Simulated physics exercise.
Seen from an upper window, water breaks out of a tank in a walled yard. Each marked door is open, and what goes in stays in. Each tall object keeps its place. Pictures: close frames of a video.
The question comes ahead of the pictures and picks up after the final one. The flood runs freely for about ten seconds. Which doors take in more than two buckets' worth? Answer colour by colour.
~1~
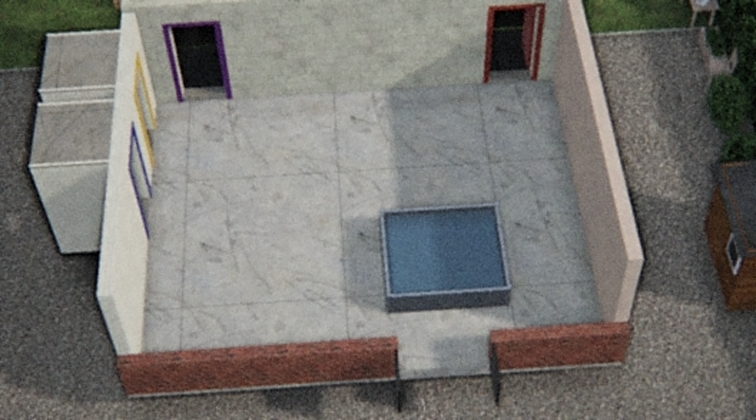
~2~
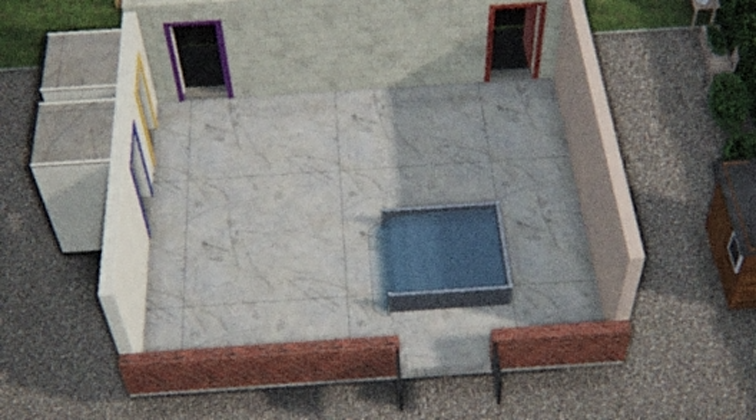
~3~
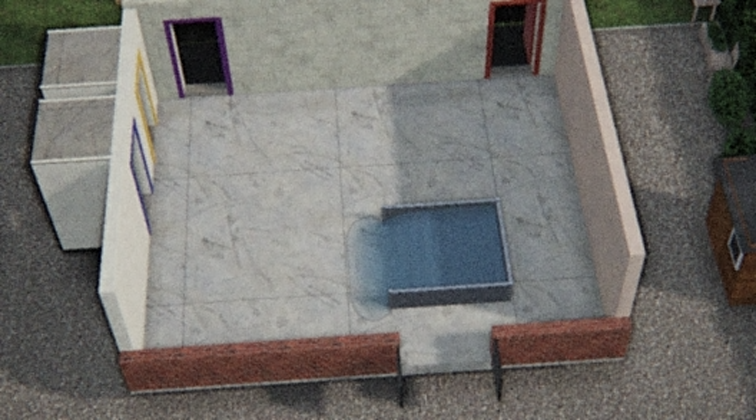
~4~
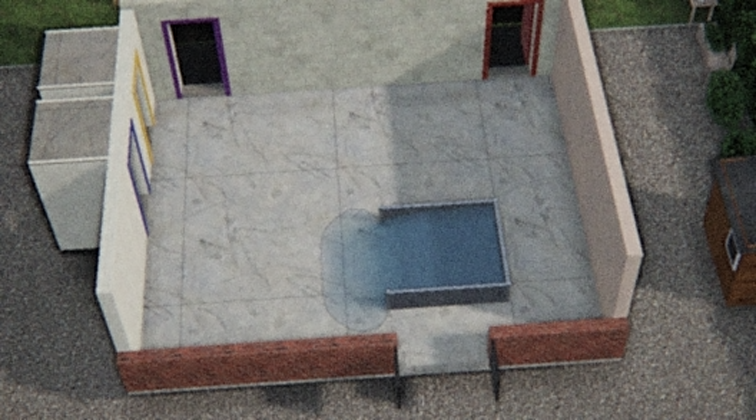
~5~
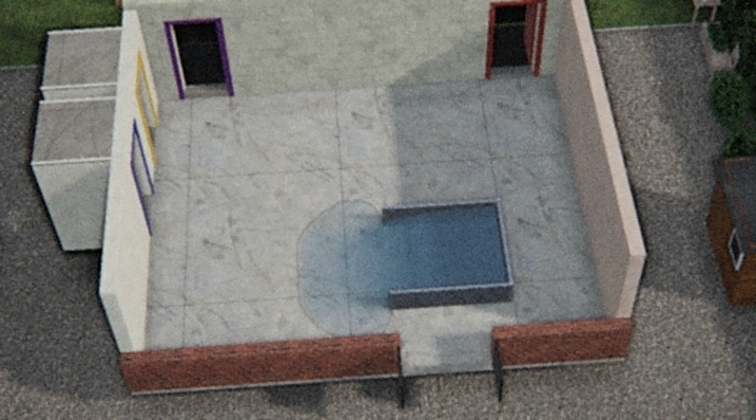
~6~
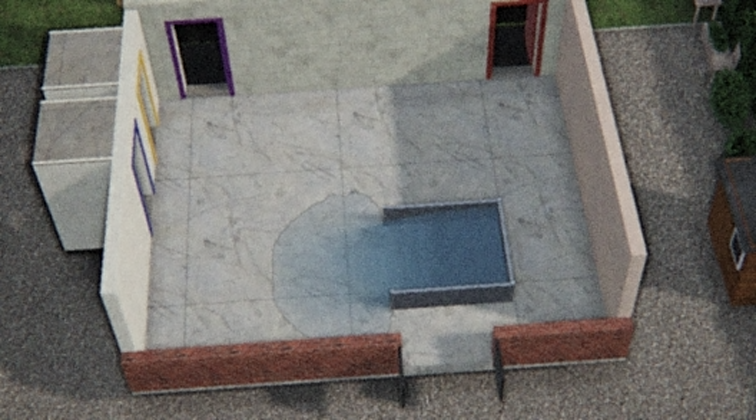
Result: Yellow door: Above two buckets; purple door: Two buckets at most; red door: Two buckets at most; blue door: Above two buckets.
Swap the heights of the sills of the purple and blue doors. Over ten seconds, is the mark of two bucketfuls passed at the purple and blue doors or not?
Log - purple: Above the mark; blue: Below the mark.
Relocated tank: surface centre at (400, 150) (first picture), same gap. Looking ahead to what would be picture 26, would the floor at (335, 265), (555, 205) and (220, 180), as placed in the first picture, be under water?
Check in sequence: Still parched, still parched, soaked through.
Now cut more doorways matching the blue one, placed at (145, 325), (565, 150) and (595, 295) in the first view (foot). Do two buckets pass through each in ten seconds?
Door by door: Ends up above, ends up below, ends up below.
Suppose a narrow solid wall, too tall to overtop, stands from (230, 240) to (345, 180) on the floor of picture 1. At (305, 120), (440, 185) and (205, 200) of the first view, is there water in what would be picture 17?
Taking the points in turn, they are high and dry, high and dry and high and dry.
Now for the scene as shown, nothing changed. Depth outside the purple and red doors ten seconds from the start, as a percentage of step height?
Roughly 60 % and 10 %, respectively.
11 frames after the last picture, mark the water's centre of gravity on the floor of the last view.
My pick is pixel (338, 271).
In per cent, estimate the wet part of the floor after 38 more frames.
That's roughly 45 per cent.
A moment on, water covers 25 % of the floor; the yellow door not reached, the purple door not reached, the red door not reached, the blue door not reached.
Next, water covers 35 % of the floor; the yellow door not reached, the purple door not reached, the red door not reached, the blue door wet at the sill, nothing in.
Then, water covers 40 % of the floor; the yellow door wet at the sill, nothing in, the purple door not reached, the red door not reached, the blue door over two buckets in.
Later, water covers 45 % of the floor; the yellow door under two buckets in, the purple door wet at the sill, nothing in, the red door not reached, the blue door far over two buckets in.
In the end, water covers 75 % of the floor; the yellow door over two buckets in, the purple door wet at the sill, nothing in, the red door not reached, the blue door far over two buckets in.
